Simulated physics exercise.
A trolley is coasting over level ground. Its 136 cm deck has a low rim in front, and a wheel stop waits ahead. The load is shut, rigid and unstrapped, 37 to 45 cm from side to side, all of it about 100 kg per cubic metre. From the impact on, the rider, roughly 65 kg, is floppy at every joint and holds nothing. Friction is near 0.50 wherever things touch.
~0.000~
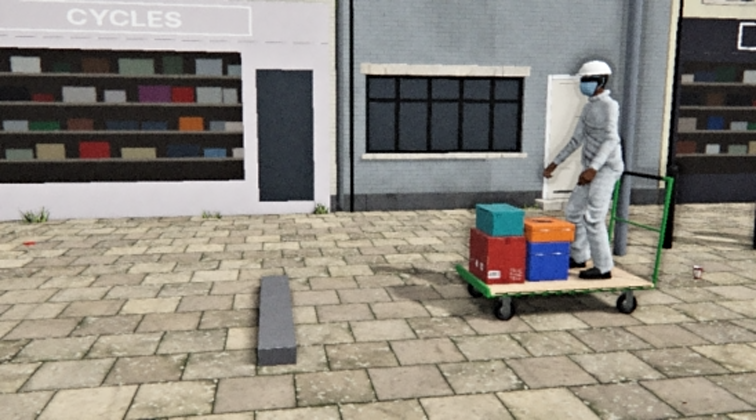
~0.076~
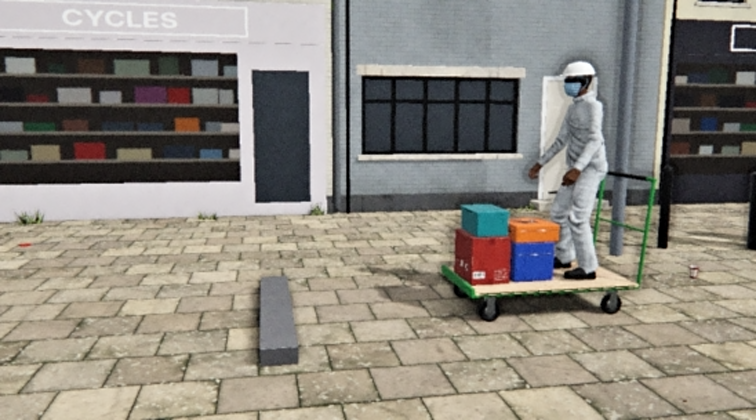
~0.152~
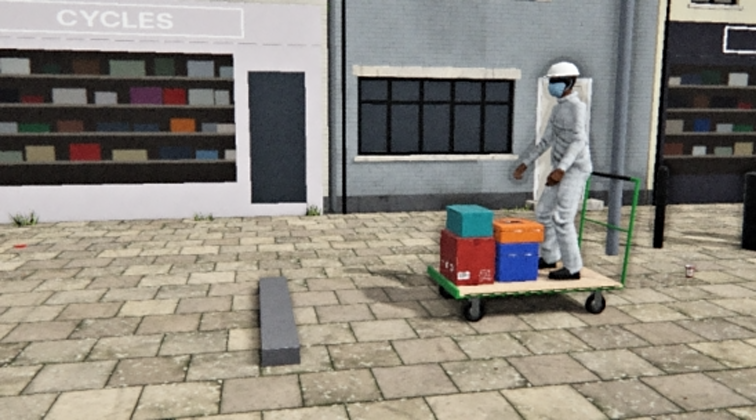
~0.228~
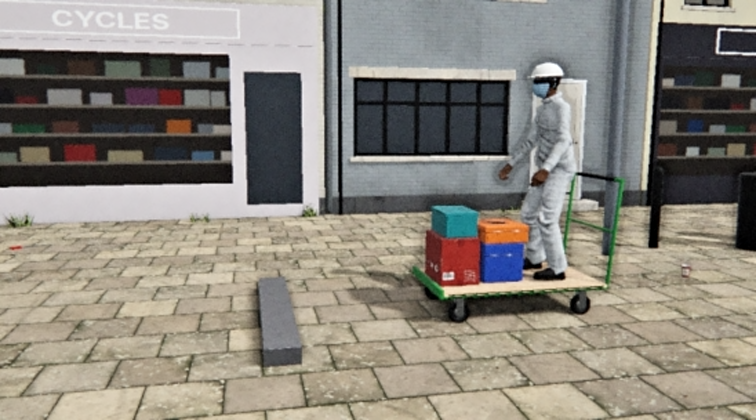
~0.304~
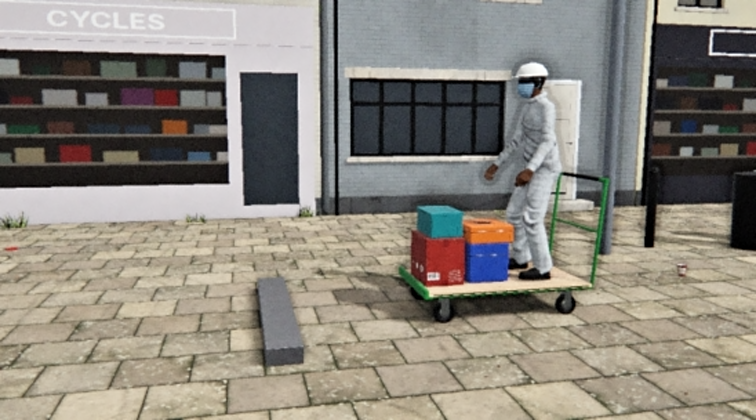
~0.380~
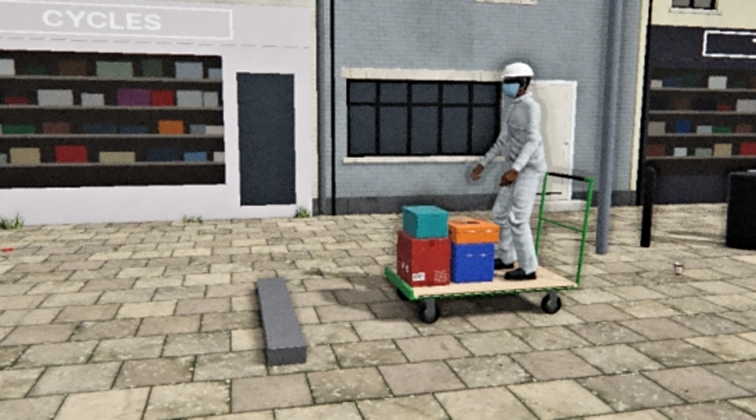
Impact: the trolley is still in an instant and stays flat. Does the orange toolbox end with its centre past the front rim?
The orange toolbox stays aboard at this speed.
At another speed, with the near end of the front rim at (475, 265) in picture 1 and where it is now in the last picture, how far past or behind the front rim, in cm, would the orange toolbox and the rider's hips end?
In that case orange 30 past, hips 40 past.
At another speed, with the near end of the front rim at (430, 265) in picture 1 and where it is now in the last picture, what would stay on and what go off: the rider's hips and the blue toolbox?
In that case hips on, blue on.
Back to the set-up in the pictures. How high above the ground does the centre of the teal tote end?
Roughly 10 cm above it.
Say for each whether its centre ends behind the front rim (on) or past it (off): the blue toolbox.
In the end: Blue on.
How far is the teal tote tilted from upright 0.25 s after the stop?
Roughly 40° from upright.
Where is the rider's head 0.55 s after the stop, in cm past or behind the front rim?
About 0 cm behind the rim.
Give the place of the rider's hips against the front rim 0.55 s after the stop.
About 65 cm behind the rim.
Impact comes at 0.96 s.
After 1.21 s the orange toolbox is 43 cm behind the rim, tilted 5°, near (336, 231) in the last picture's view.
After 1.51 s the orange toolbox is 44 cm behind the rim, tilted 5°, near (337, 236) in the last picture's view.
After 1.96 s the orange toolbox is 43 cm behind the rim, tilted 0°, near (336, 237) in the last picture's view.
Final state at 2.7 s, past the rim, teal tote; behind it, blue toolbox, orange toolbox, red parcel and the rider's hips.
